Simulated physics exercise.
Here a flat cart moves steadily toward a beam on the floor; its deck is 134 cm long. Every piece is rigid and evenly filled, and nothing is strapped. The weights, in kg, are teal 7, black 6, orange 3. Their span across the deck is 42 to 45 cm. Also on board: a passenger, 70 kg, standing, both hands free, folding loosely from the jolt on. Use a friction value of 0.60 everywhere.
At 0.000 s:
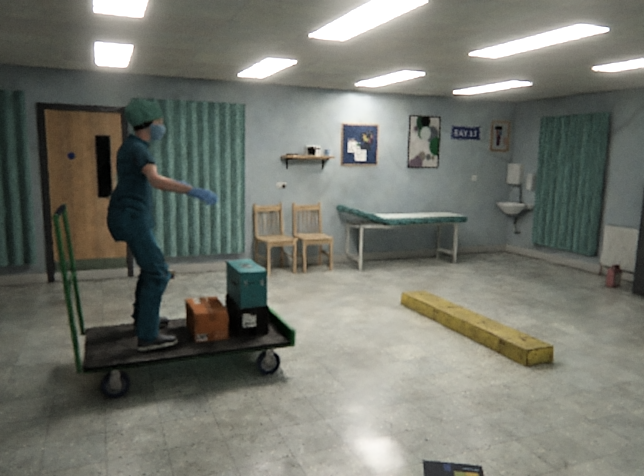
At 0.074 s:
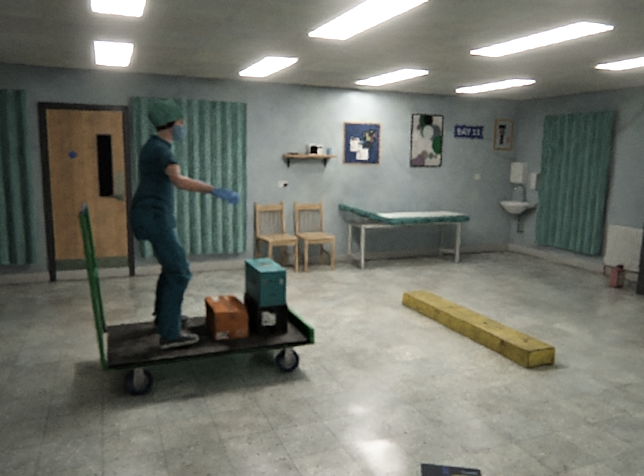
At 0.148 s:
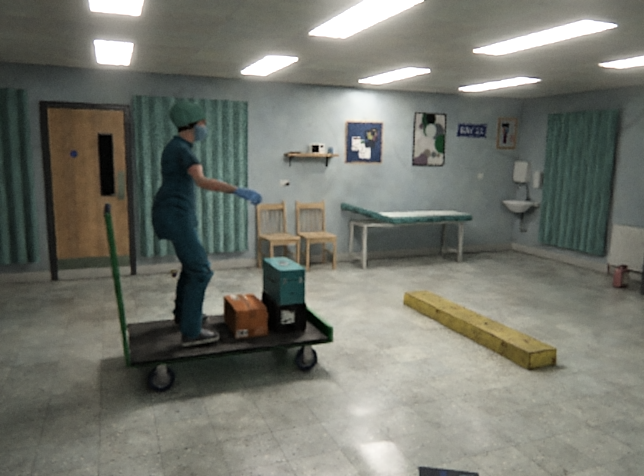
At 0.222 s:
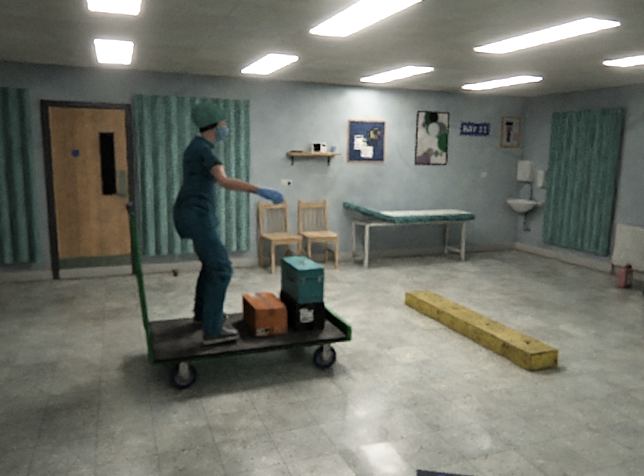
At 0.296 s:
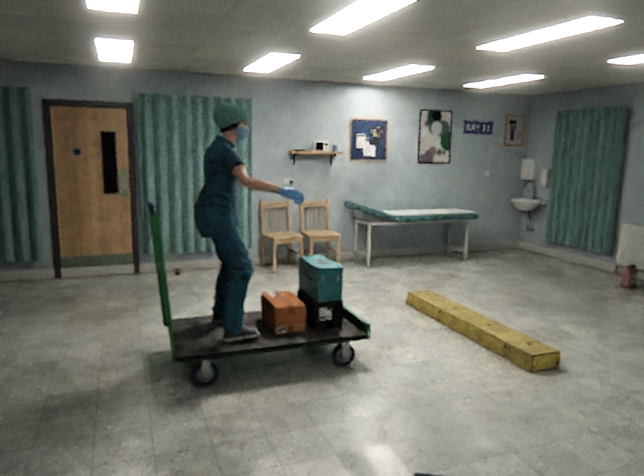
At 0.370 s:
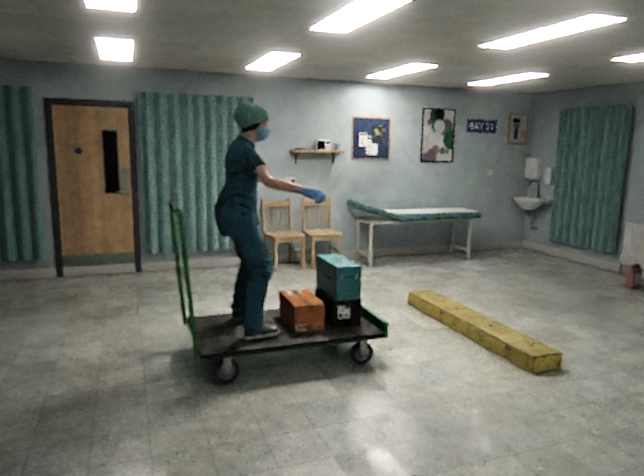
At the start, a person in teal scrubs, cap and mask stands on a flat cart at the left of a clinic-like room, gloved hands held forward, behind orange, teal and black boxes. The cart then rolls steadily rightward across the floor, narrowing the gap to a yellow beam.
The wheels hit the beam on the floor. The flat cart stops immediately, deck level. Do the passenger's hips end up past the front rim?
Yes.
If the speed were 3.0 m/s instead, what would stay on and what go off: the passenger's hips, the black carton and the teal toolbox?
Result: Hips gone; black safe; teal gone.
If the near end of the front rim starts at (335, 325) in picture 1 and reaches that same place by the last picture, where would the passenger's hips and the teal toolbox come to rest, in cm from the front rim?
Hips 90 behind, teal 0 behind.
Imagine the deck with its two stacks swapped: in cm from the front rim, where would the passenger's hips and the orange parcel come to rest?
The hips would end 60 past the front rim, and the orange one 20 behind it.
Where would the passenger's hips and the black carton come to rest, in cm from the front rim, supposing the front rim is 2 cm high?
With that rim, hips finish 0 cm past and black stays 20 cm behind.
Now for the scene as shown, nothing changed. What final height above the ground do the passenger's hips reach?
Around 30 centimetres high.
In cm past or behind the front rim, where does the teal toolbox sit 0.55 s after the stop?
Past the rim, near 55 cm.
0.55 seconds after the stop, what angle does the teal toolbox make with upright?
I'd put the tilt near 100 degrees.
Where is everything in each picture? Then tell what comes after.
In the first picture, hips (130, 217), orange parcel (206, 318), rim corner (293, 341); 176 cm still to roll.
In the second picture, hips (152, 216), orange parcel (226, 317), rim corner (312, 339); 161 cm still to roll.
In the third picture, hips (174, 216), orange parcel (245, 315), rim corner (331, 338); 146 cm still to roll.
In the fourth picture, hips (195, 215), orange parcel (264, 313), rim corner (350, 336); 131 cm still to roll.
In the fifth picture, hips (216, 215), orange parcel (283, 312), rim corner (368, 334); 115 cm still to roll.
In the sixth picture, hips (236, 214), orange parcel (301, 310), rim corner (387, 333); 100 cm still to roll. Speed about 2.0 m/s.
The wheels strike at 0.86 s.
After 1.11 s the passenger's hips are 56 cm behind the rim, near (417, 239) in the last picture's view.
After 1.41 s the passenger's hips are 26 cm behind the rim, near (448, 236) in the last picture's view.
After 1.86 s the passenger's hips are 20 cm past the rim, near (492, 271) in the last picture's view.
When all is still (3.8 s), past the rim, teal toolbox and the passenger's hips; behind it, black carton and orange parcel.
